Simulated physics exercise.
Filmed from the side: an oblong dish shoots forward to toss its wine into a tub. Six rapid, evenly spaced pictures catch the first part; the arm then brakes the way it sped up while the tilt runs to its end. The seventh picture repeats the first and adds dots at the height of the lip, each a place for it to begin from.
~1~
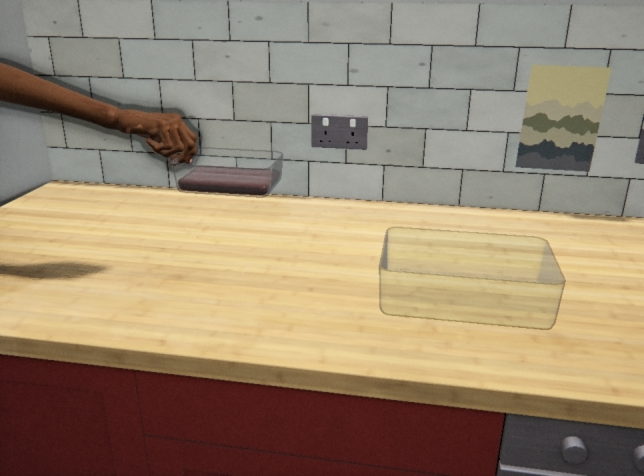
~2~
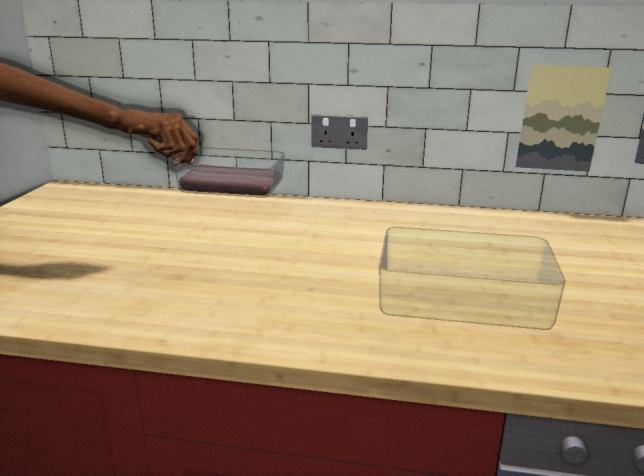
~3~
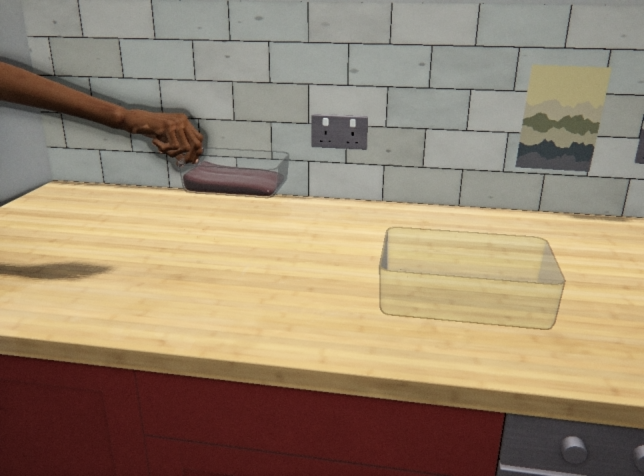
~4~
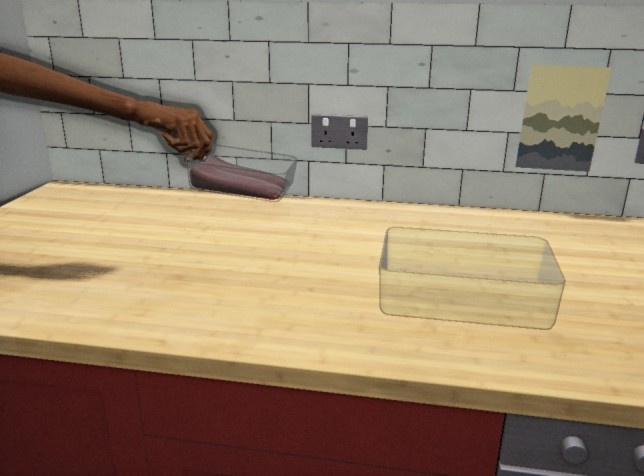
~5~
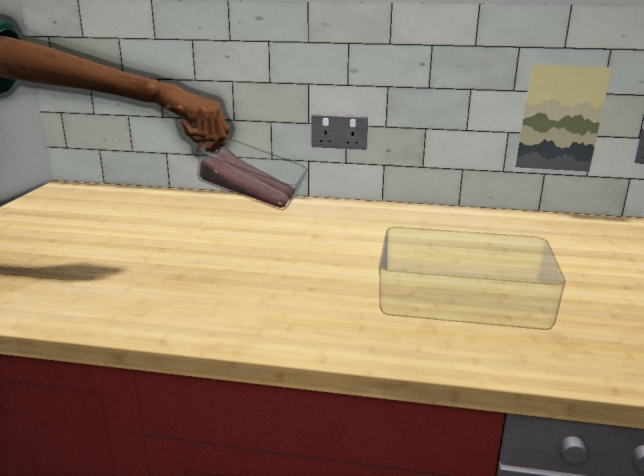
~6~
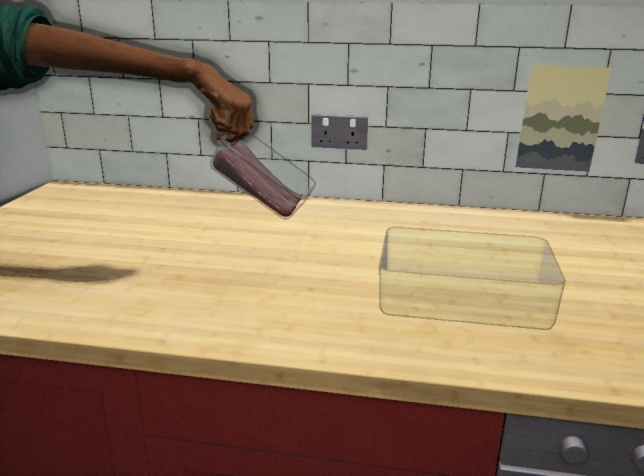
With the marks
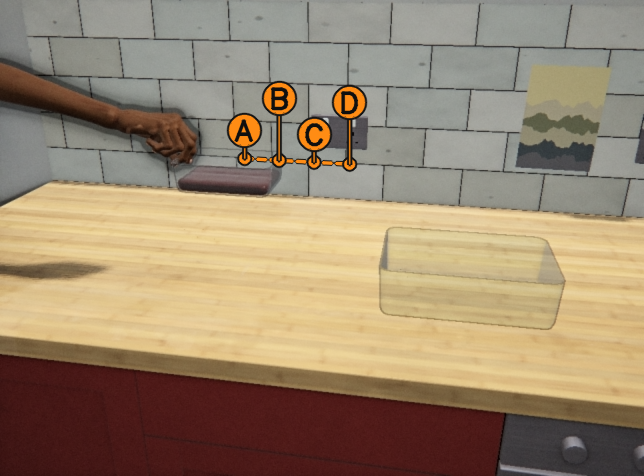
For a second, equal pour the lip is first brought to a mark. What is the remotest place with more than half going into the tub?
Use dot C.
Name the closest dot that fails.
Here it is dot B.
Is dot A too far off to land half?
Yes, that goes wrong.
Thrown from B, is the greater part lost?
Yes.
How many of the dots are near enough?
Two of them.
On the marked copy, A at (244, 158); B at (279, 160); C at (314, 162); D at (349, 164).
For dot A, about 0 % lands in the tub, 96 % falls short and 4 % goes beside or beyond.
For dot B, about 17 % lands in the tub, 78 % falls short and 5 % goes beside or beyond.
For dot C, about 90 % lands in the tub, 5 % falls short and 5 % goes beside or beyond.
For dot D, about 93 % lands in the tub, 0 % falls short and 7 % goes beside or beyond.
